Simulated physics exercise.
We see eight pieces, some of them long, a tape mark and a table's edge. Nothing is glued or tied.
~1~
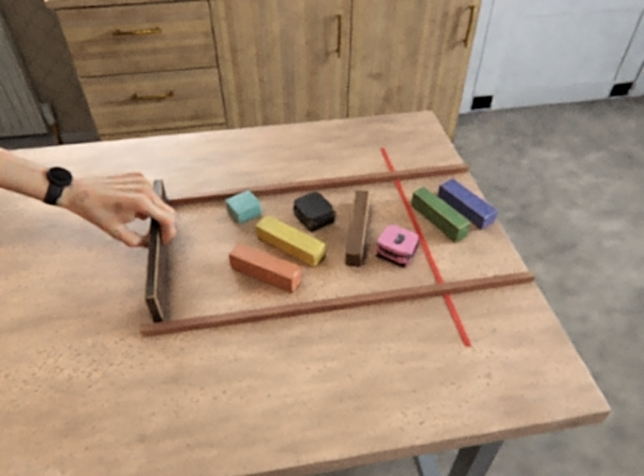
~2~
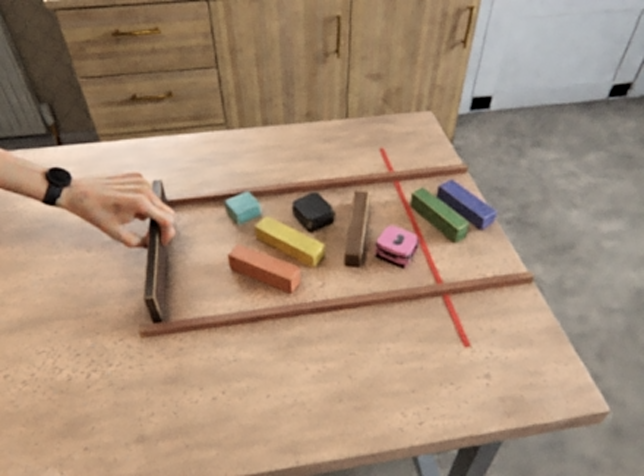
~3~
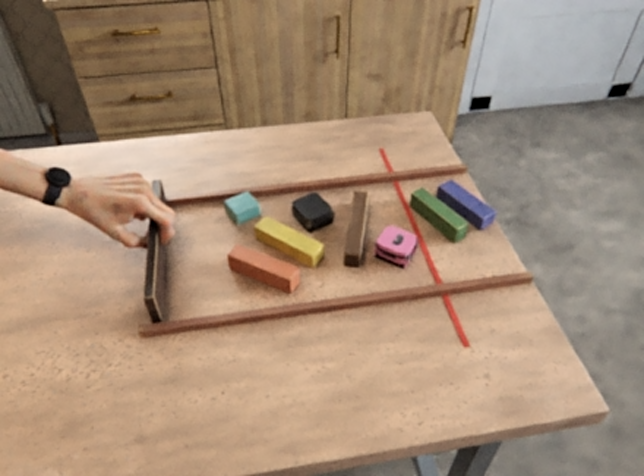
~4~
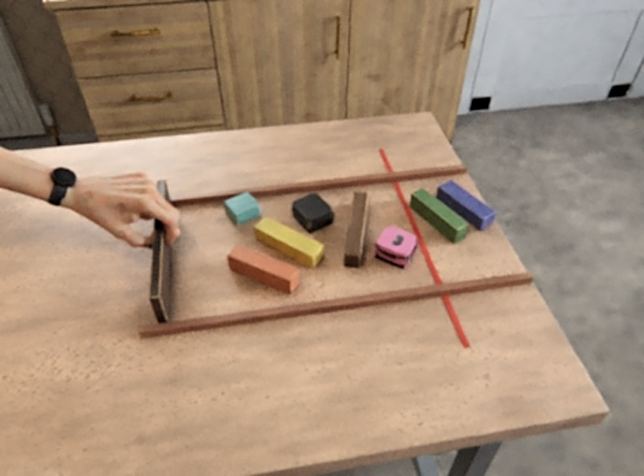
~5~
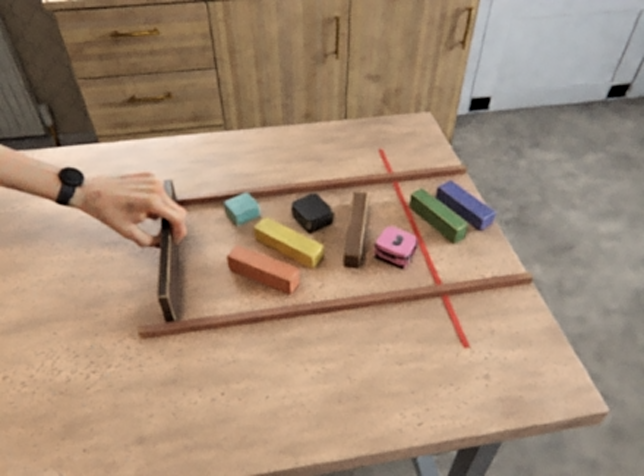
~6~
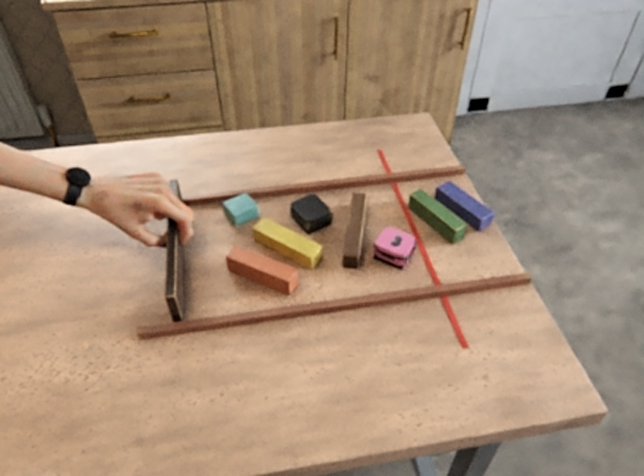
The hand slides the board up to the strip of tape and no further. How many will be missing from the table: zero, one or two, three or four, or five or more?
In the end the number that fall off is one or two.
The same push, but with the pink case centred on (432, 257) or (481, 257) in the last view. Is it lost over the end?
In that order, it does not fall; holds on.
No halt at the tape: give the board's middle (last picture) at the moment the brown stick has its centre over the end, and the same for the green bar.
For the brown stick at (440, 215), for the green bar at (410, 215).
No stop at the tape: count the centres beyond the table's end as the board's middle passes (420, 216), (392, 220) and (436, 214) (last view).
Place by place, 2, 0 and 3.
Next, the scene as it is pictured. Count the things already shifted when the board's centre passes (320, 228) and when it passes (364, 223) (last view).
First 6, then 7.
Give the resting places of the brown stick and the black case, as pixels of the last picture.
About (470, 218), and the other about (443, 196).
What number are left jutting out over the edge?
That would be 1.
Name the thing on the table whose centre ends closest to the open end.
The pink case.
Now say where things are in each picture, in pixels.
In the first picture, blue bar (467, 203); green bar (439, 214); pink case (397, 246); board (159, 246); tape (418, 229).
In the second picture, green bar (438, 214); orange bar (264, 268).
In the third picture, pink case (396, 247); turquoise block (242, 208).
In the fourth picture, blue bar (465, 204); board (163, 247).
In the fifth picture, green bar (437, 215); yellow bar (289, 242).
In the sixth picture, blue bar (464, 205); green bar (436, 216); pink case (394, 249); board (176, 246); tape (415, 231).
Soon after, none off yet; blue bar at rest near (464, 205); green bar at rest near (436, 216); pink case at rest near (394, 249).
After that, none off yet; blue bar at rest near (464, 205); green bar at rest near (436, 216); pink case displaced about its own width near (429, 246).
In the end, the number that fall off is one or two; gone, green bar and blue bar.
